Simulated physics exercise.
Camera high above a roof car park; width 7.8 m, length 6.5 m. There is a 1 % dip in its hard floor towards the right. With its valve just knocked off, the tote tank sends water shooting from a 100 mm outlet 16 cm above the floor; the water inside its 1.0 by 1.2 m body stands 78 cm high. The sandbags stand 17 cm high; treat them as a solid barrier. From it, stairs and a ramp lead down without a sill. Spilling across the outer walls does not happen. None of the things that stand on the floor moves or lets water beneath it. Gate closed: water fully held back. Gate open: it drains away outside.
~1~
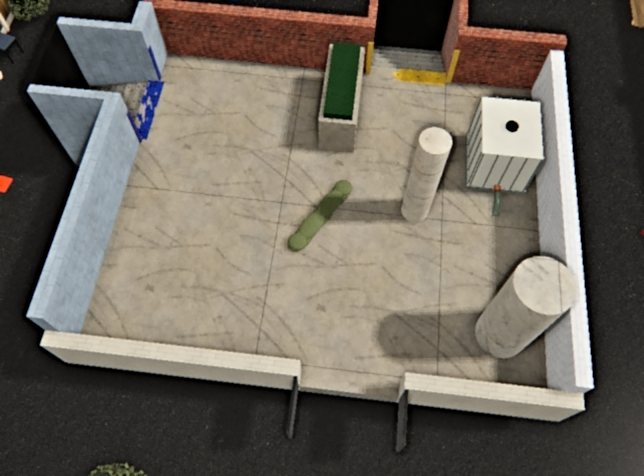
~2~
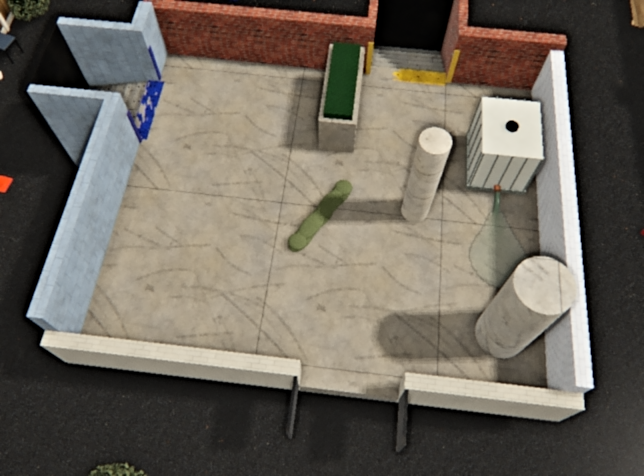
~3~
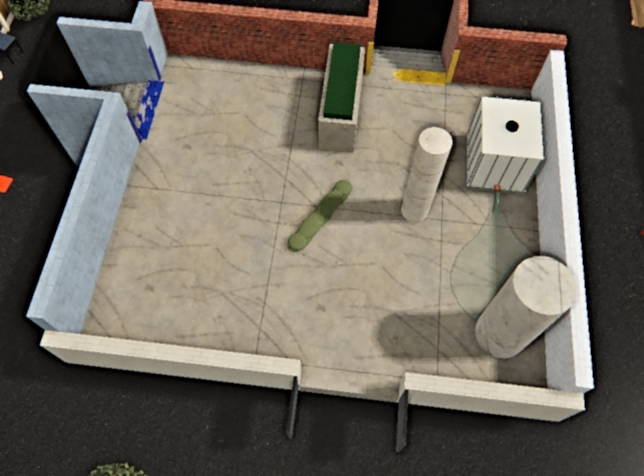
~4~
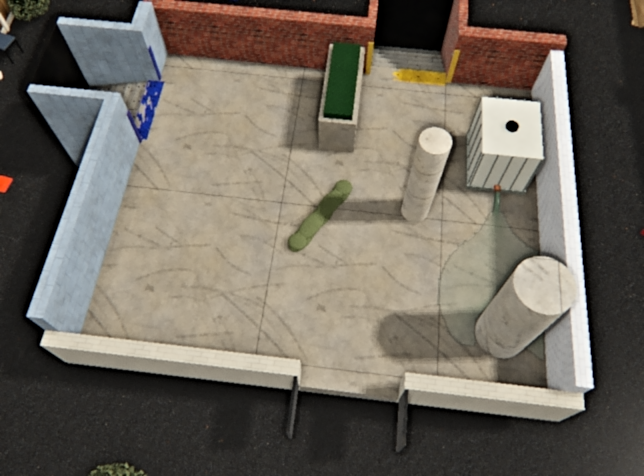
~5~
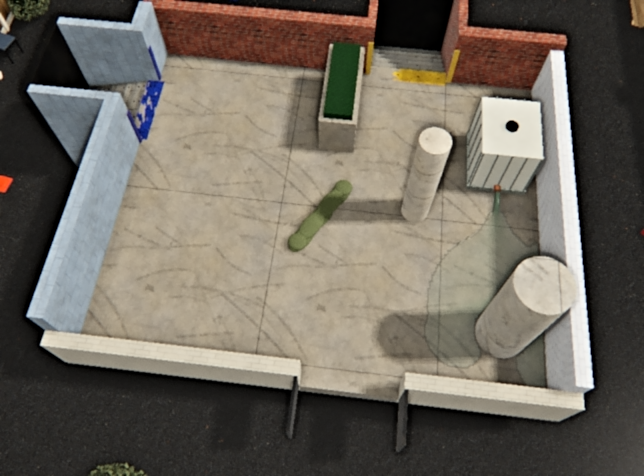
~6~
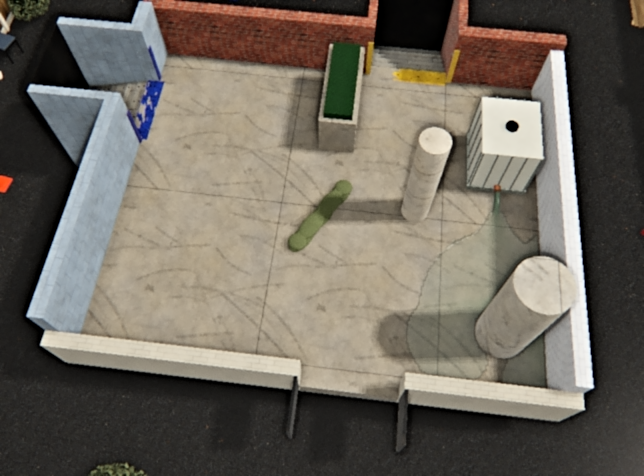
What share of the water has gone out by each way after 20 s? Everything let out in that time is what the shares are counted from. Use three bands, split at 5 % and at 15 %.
Shares: Gate: From 5 to 15 %; stairwell (marked yellow): Under 5 %; ramp down (marked blue): Under 5 %.
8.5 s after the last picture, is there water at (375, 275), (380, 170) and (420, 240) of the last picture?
First waterlogged, next untouched, last waterlogged.
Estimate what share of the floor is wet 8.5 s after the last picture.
Wet share: Near 25 %.
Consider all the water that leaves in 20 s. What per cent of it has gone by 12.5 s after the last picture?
Roughly 60 per cent.
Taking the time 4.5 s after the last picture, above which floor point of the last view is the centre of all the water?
(472, 321).
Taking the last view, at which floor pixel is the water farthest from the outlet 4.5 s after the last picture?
In the last view, it's close to (359, 378).
Then, 1.5 s after the last picture water covers 10 % of the floor and is deepest (6 cm) near (502, 301); gone so far, the gate 0 %, the stairwell (marked yellow) 0 %, the ramp down (marked blue) 0 %.
Then, 4.5 s after the last picture water covers 15 % of the floor and is deepest (6 cm) near (533, 305); gone so far, the gate 0 %, the stairwell (marked yellow) 0 %, the ramp down (marked blue) 0 %.
Then, 8.5 s after the last picture water covers 25 % of the floor and is deepest (5 cm) near (537, 388); gone so far, the gate 3 %, the stairwell (marked yellow) 0 %, the ramp down (marked blue) 0 %.
Then, 12.5 s after the last picture water covers 30 % of the floor and is deepest (5 cm) near (537, 400); gone so far, the gate 7 %, the stairwell (marked yellow) 0 %, the ramp down (marked blue) 0 %.
Then, 16.5 s after the last picture water covers 35 % of the floor and is deepest (5 cm) near (537, 388); gone so far, the gate 11 %, the stairwell (marked yellow) 0 %, the ramp down (marked blue) 0 %.
